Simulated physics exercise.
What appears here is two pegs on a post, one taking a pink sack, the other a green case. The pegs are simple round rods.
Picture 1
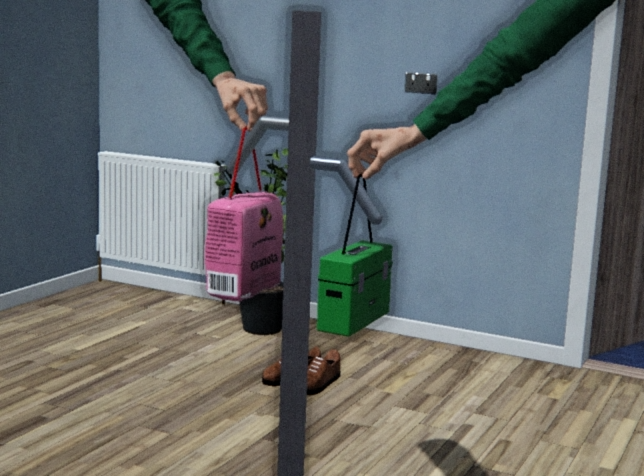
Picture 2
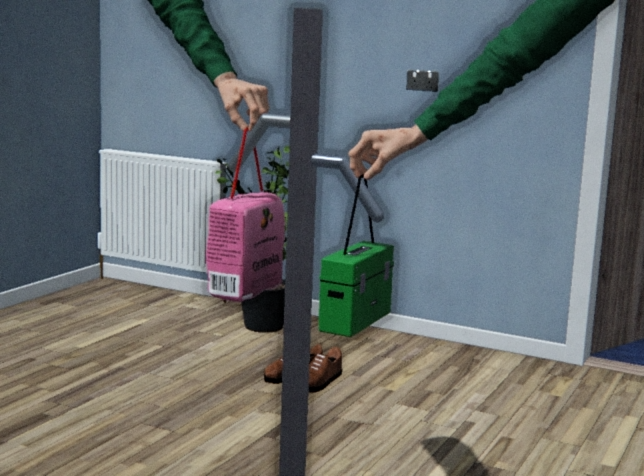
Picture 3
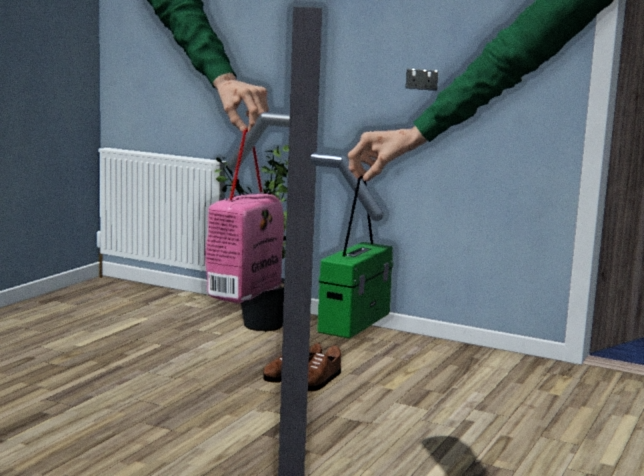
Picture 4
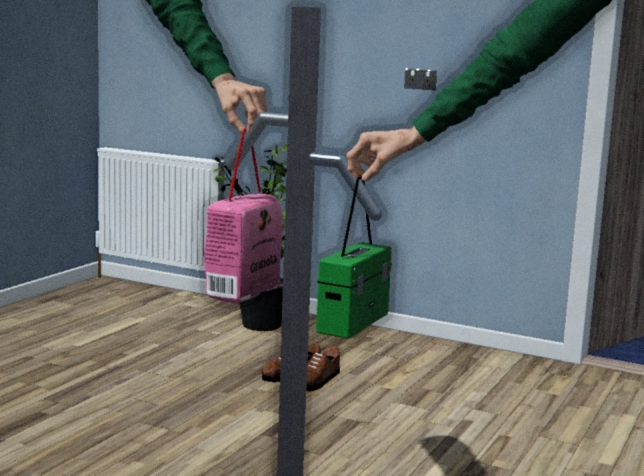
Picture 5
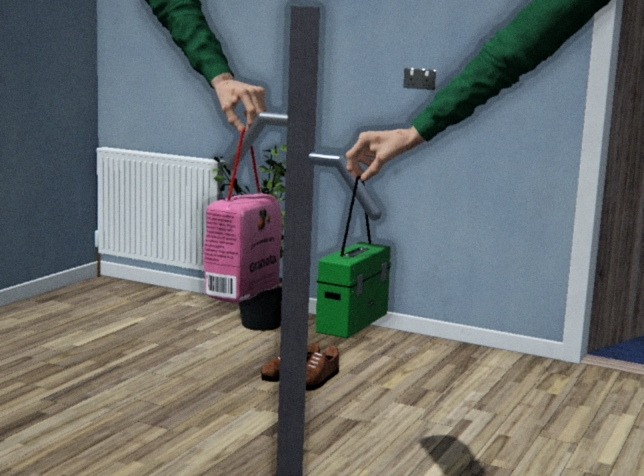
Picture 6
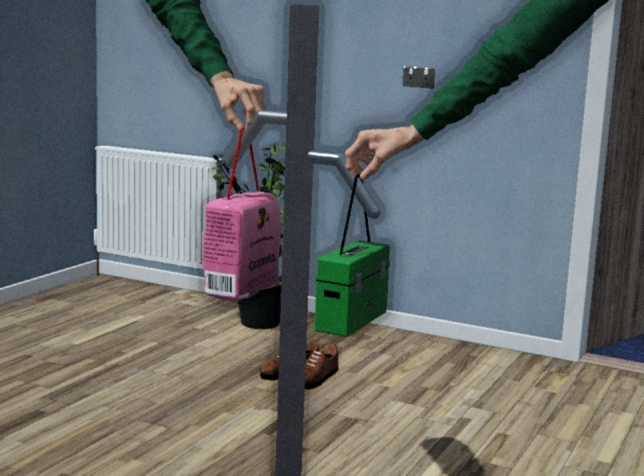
Two green-sleeved arms reach in from the top left and top right of a room with blue-grey walls and a wood floor, seen from in front of a dark upright post. The left hand holds a pink sack by a red strap, the right a green case by a black cord, near metal pegs, with a white radiator and brown shoes behind. Almost nothing moves beyond the faintest shift.
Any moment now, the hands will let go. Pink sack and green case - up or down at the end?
Pink sack: Down; green case: Down.
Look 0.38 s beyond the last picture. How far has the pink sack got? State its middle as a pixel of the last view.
Position then: (238, 440).
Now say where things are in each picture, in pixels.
Pink sack (245, 245); green case (356, 287); left peg tip (233, 168); right peg tip (376, 218), in the first frame.
Pink sack (246, 246); green case (357, 287), in the second frame.
Pink sack (245, 247); green case (356, 288), in the third frame.
Pink sack (244, 247); green case (355, 289), in the fourth frame.
Pink sack (243, 247); green case (354, 288), in the fifth frame.
Pink sack (242, 245); green case (353, 287); left peg tip (231, 162), sloping steeply down; right peg tip (374, 212), sloping steeply down, in the sixth frame.
Then, 0.38 s later than the last view, pink sack falling near (238, 440); green case falling.
Then, 0.64 s later than the last view, pink sack on the floor; green case on the floor.
Finally, pink sack on the floor; green case on the floor. The pink sack comes down and the green case slips off its peg.
